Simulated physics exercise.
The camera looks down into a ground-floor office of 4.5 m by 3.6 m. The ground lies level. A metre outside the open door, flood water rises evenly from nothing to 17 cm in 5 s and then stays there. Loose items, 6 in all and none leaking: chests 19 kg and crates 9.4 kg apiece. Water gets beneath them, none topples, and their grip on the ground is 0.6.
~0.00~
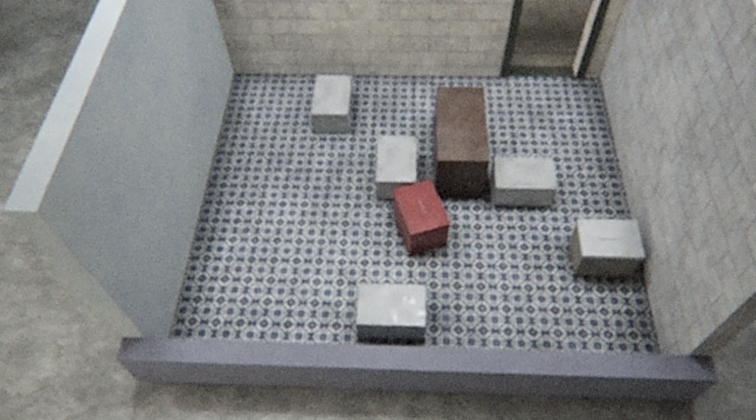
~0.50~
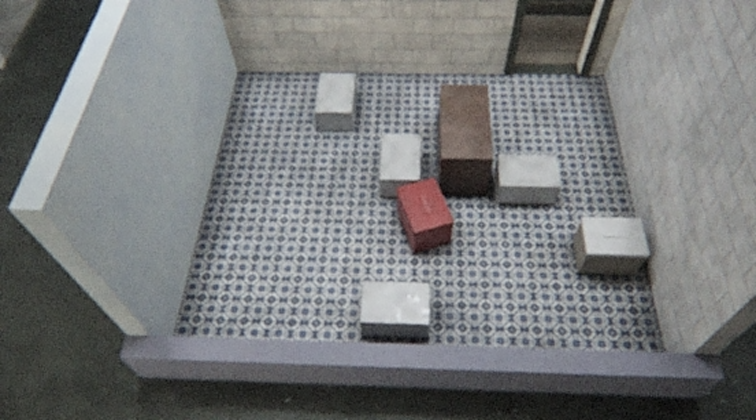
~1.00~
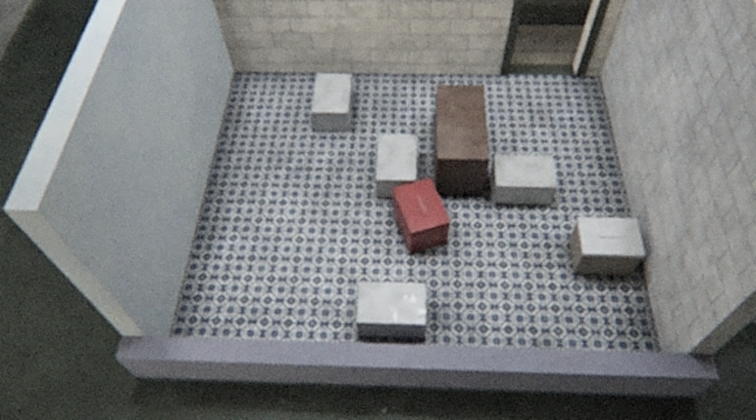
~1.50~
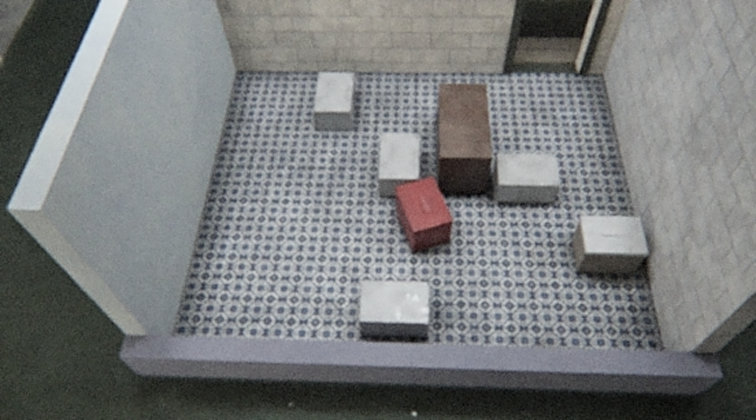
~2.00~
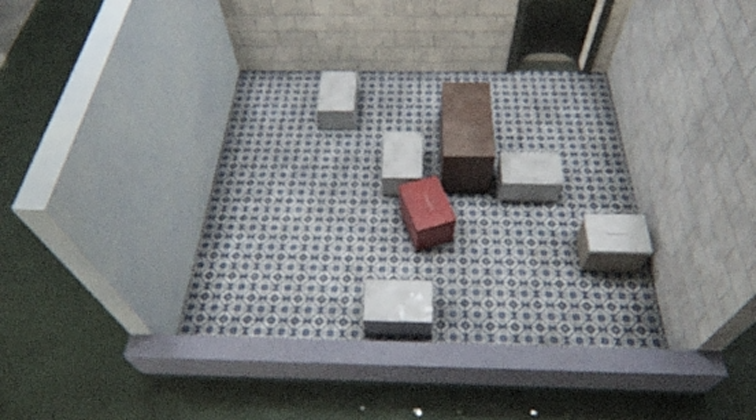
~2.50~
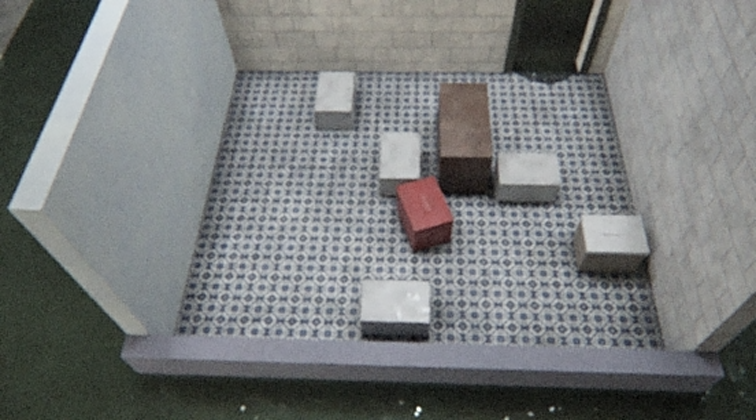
The clip opens on a high view into a tiled room, where a red chest sits among pale boxes and a tall brown block. Outside the walls, the pale ground turns dark as water spreads around the room, and the open doorway darkens. Small bright flecks appear beyond the front wall, while nothing inside shifts.
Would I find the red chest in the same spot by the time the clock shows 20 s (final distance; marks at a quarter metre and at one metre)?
Red chest holds its place.
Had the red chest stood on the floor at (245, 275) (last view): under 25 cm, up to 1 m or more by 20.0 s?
It holds its place.
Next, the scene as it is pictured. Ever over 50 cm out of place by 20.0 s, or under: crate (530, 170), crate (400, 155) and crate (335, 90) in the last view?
In that order: Over, less, past it.
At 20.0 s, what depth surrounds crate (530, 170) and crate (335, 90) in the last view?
Roughly 6 and 6 cm.
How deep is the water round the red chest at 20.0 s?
Roughly 7 cm.
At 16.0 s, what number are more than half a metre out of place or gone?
By then 3.
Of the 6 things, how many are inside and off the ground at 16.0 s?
3 of them.
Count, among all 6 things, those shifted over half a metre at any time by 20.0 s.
I count 4.
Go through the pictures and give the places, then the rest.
The first picture shows the red chest at (421, 206), on the bottom; 0.0 m2 under water; 0 of 6 have shifted.
The second picture shows the red chest at (425, 205), on the bottom; water covers 0.0 m2; 0 of 6 have shifted.
The third picture shows the red chest at (421, 205), on the bottom; water covers 0.0 m2; 0 of 6 have shifted.
The fourth picture shows the red chest at (424, 204), on the bottom; 0.0 m2 under water; 0 of 6 have shifted.
The fifth picture shows the red chest at (427, 202), on the bottom; 0.0 m2 under water; 0 of 6 have shifted.
The sixth picture shows the red chest at (424, 203), on the bottom; water covers 0.1 m2; 0 of 6 have shifted.
After 4.0 s the red chest is near (424, 203), 0.0 m from its start, aground; 0 afloat.
After 9.0 s the red chest is near (424, 203), 0.0 m from its start, aground; 1 afloat.
After 16.0 s the red chest is near (424, 203), 0.0 m from its start, aground; 3 afloat.
After 20.0 s the red chest is near (425, 203), 0.0 m from its start, aground; 4 afloat.
